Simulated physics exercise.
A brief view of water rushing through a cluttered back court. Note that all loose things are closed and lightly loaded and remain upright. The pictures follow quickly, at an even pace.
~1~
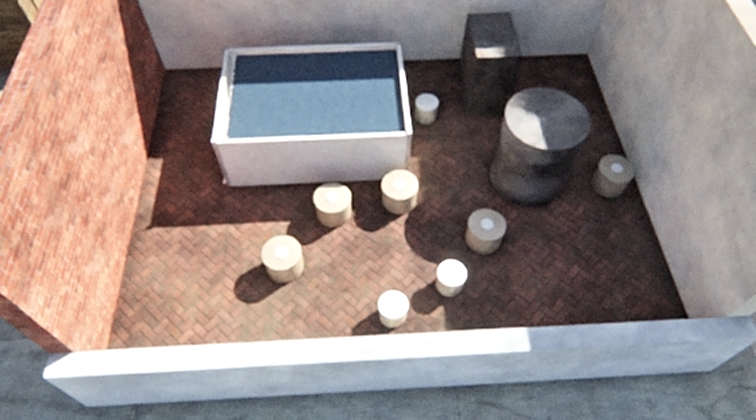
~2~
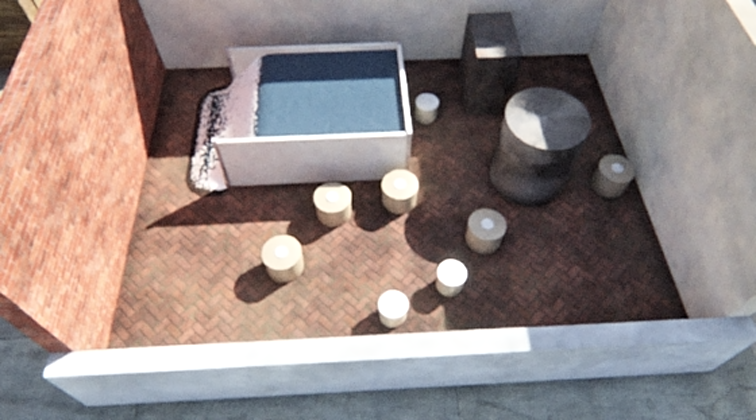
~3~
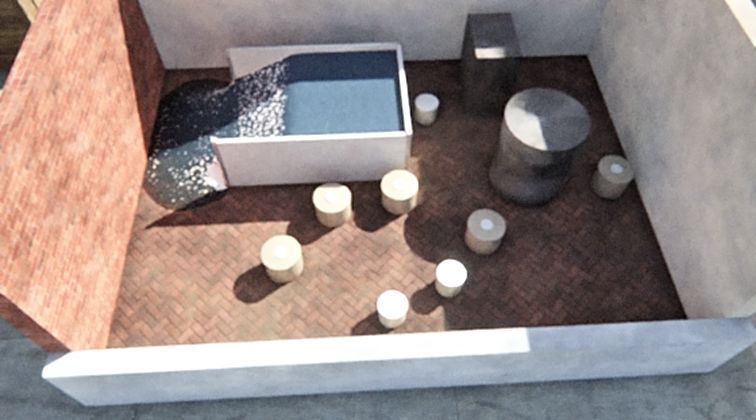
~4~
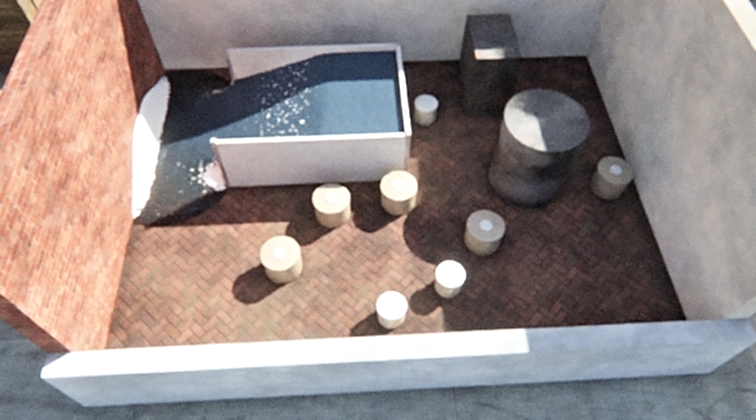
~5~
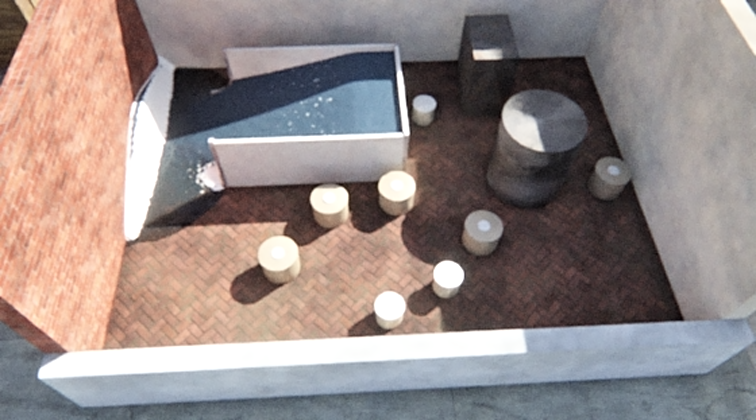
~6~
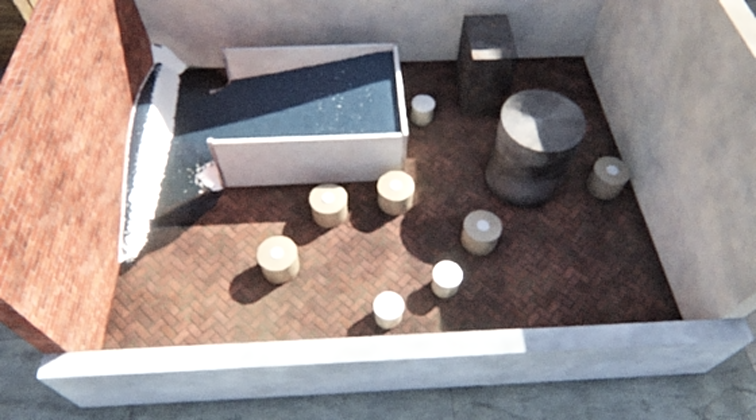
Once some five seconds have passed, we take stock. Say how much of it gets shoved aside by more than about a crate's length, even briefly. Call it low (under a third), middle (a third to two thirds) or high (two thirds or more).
Middle.
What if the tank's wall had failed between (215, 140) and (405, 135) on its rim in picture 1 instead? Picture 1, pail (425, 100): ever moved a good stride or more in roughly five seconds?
Looking at how things go, I'd say it stopped short.
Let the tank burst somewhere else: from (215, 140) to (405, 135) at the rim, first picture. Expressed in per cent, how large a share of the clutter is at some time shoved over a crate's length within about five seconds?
About 90 per cent.
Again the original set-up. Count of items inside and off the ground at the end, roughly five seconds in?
7.
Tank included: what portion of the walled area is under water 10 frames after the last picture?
Roughly 45 %.
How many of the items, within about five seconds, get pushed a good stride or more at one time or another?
My tally gives 4.
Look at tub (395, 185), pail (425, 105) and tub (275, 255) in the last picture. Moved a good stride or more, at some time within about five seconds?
In turn: Less than that, under that, pushed that far.
A moment on, 0 of 8 are well off their spots; 0 afloat.
Next, 0 of 8 are well off their spots; 0 afloat.
Later, 3 of 8 are well off their spots; 1 afloat.
In the end, 4 of 8 are well off their spots, and 4 have been at some point; 7 afloat.
